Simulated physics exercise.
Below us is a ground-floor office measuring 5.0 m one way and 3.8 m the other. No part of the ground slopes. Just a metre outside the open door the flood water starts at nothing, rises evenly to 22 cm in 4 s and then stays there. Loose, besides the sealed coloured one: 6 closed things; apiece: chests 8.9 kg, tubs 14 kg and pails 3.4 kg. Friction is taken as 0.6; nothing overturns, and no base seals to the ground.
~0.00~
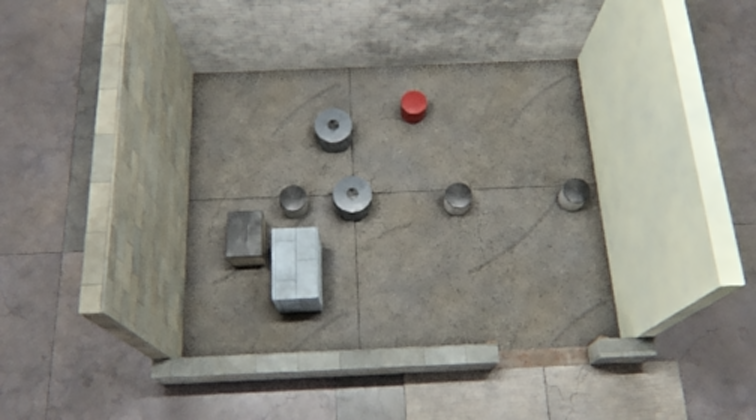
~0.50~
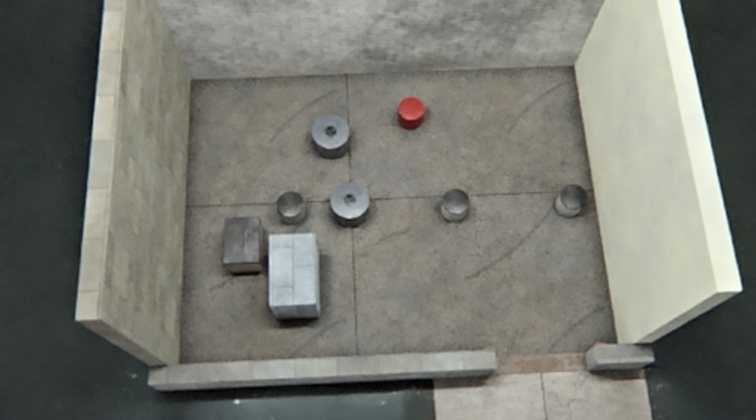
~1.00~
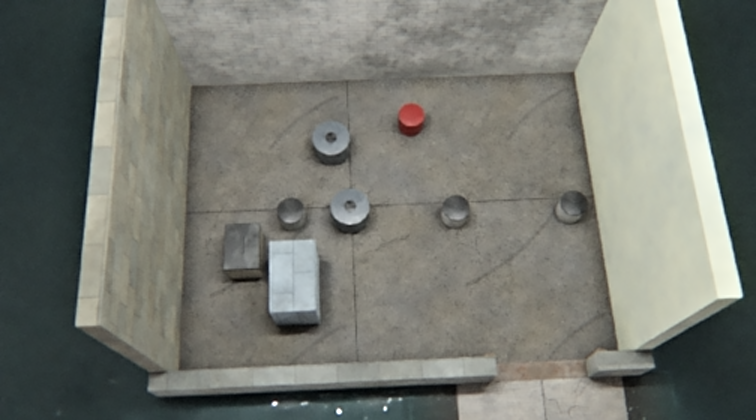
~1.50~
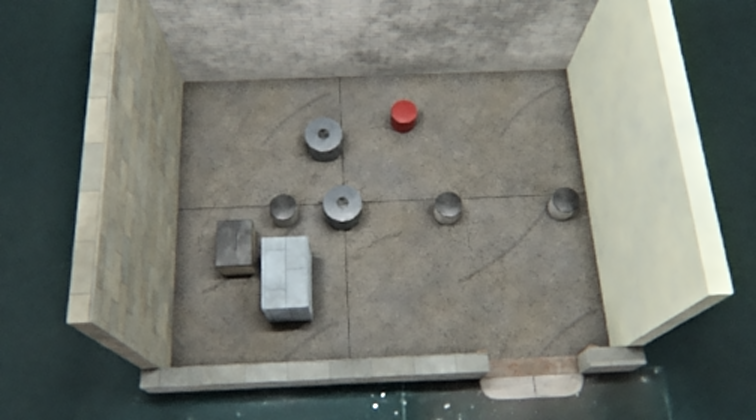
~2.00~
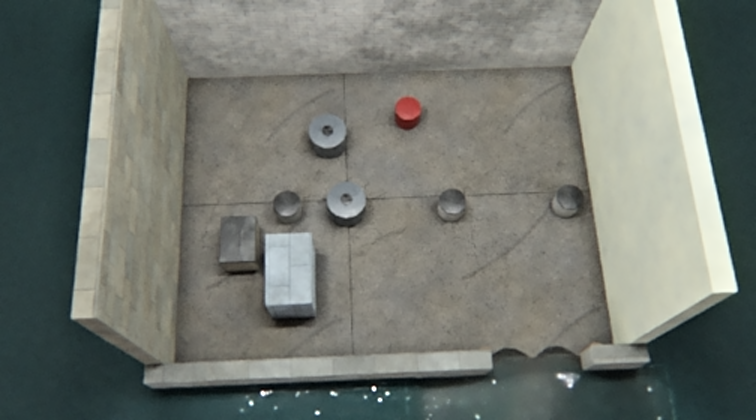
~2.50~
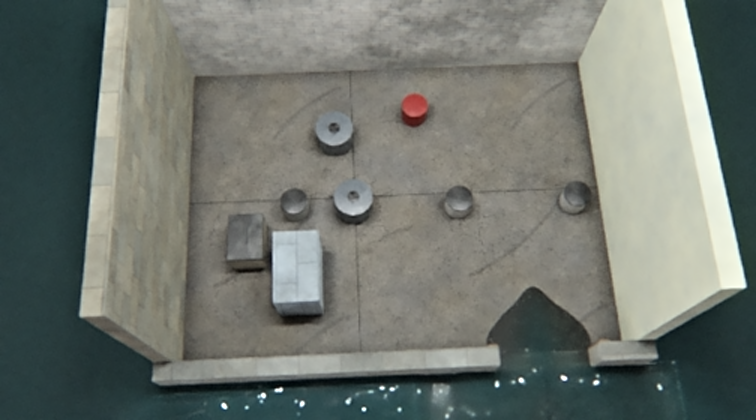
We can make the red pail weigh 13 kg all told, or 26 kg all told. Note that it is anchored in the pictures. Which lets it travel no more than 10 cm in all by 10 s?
I would say the lighter mass suffices.
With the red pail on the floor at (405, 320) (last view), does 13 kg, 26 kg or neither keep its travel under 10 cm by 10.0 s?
Outcome - success with both.
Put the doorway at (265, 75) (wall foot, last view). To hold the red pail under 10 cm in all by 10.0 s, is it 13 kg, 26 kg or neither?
Result: The lesser mass is plenty.
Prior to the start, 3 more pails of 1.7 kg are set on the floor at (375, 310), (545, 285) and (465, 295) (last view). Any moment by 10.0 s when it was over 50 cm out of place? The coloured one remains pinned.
Taking them in turn, the first is inside the line, the second beyond the line and the third beyond the line.
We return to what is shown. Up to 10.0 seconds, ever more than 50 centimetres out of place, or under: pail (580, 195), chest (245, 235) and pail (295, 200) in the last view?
Well, that's beyond half a metre, below half a metre, and below half a metre.
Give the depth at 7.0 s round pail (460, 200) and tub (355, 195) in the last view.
Around 6 cm and 2 cm.
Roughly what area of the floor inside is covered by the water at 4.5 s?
Flooded: Near 6.5 m2.
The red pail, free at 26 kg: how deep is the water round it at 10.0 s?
Depth: Approx. 10 cm.
After 3.5 s the red pail would be 0 cm from its start with 13 kg and 0 cm from its start with 26 kg; 0 cm of water round it then.
After 4.5 s the red pail would be 0 cm from its start with 13 kg and 0 cm from its start with 26 kg; 0 cm of water round it then.
After 7.0 s the red pail would be 0 cm from its start with 13 kg and 0 cm from its start with 26 kg; 6 cm of water round it then.
After 10.0 s the red pail would be 0 cm from its start with 13 kg and 0 cm from its start with 26 kg; 10 cm of water round it then.
